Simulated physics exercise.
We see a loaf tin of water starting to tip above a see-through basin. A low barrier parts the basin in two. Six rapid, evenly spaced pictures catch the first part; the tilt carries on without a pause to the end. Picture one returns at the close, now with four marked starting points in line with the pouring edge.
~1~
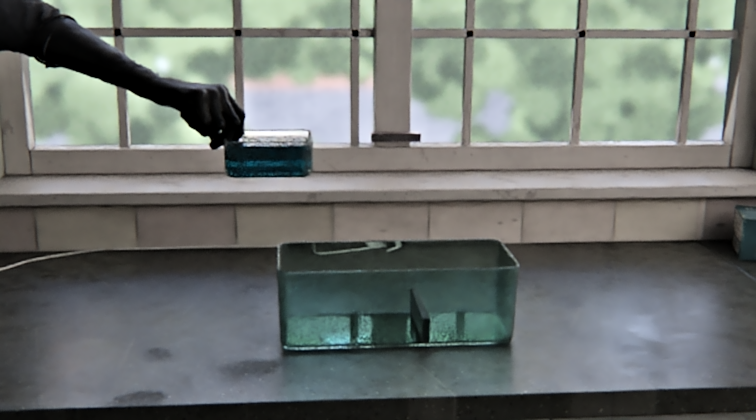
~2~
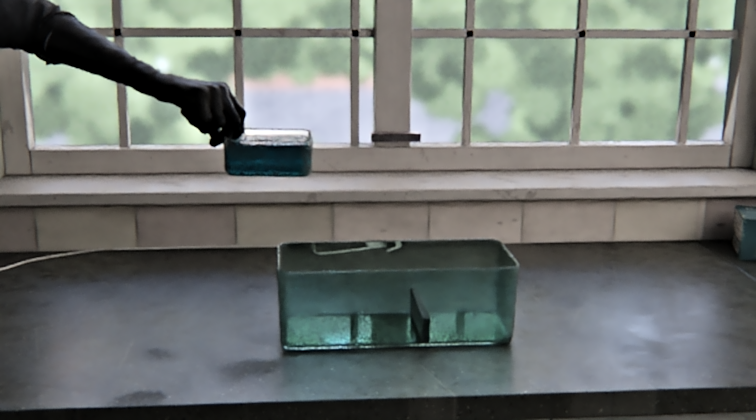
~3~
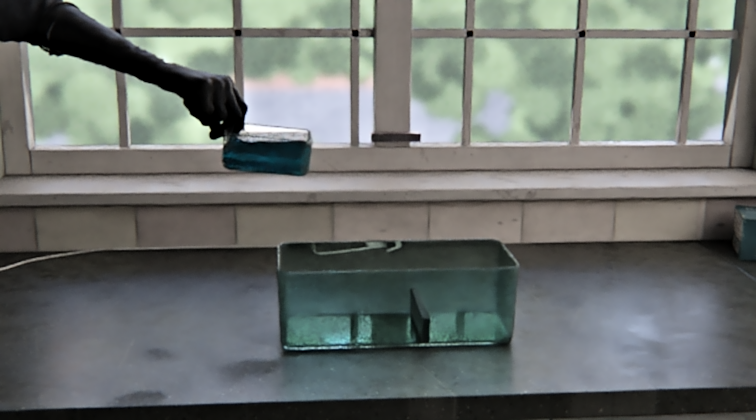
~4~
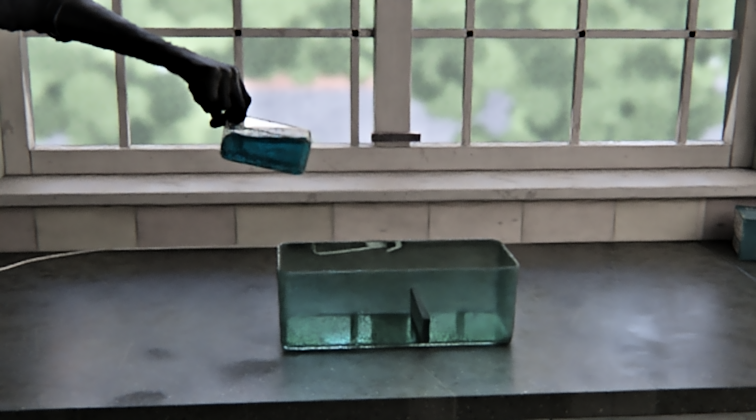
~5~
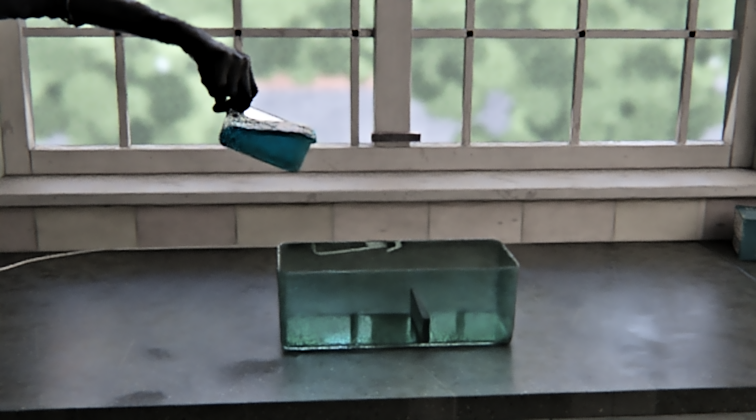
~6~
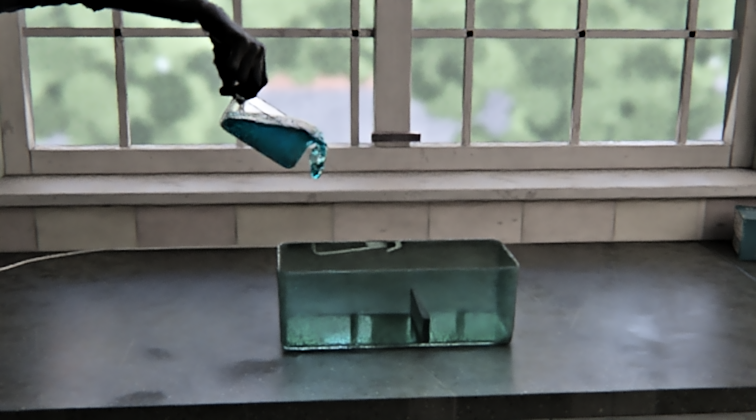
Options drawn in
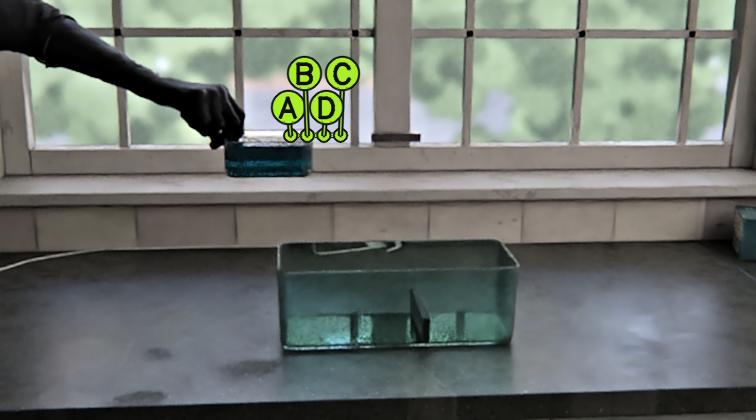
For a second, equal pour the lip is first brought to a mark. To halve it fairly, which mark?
Choose C.
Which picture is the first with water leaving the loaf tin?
In picture 5.
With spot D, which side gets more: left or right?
The left side.
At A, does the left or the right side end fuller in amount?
More ends on the left.
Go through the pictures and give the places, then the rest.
Upright, lip at (310, 135); basin from (281, 348) to (513, 341); top of the wall at (420, 302); nothing has left yet.
Upright, lip at (310, 135); nothing has left yet.
Tipped about 6°, lip at (310, 135); nothing has left yet.
Tipped about 13°, lip at (310, 135); nothing has left yet.
Tipped about 22°, lip at (310, 135); water is over the lip, down to (313, 139).
Tipped about 33°, lip at (310, 135); water is over the lip, down to (317, 172).
On the marked copy, A at (290, 135); B at (307, 135); C at (340, 135); D at (323, 135).
With A, about 89 % ends left of the wall and 9 % right of it.
With B, about 91 % ends left of the wall and 7 % right of it.
With C, about 47 % ends left of the wall and 52 % right of it.
With D, about 84 % ends left of the wall and 13 % right of it; 3 % is lost outside.
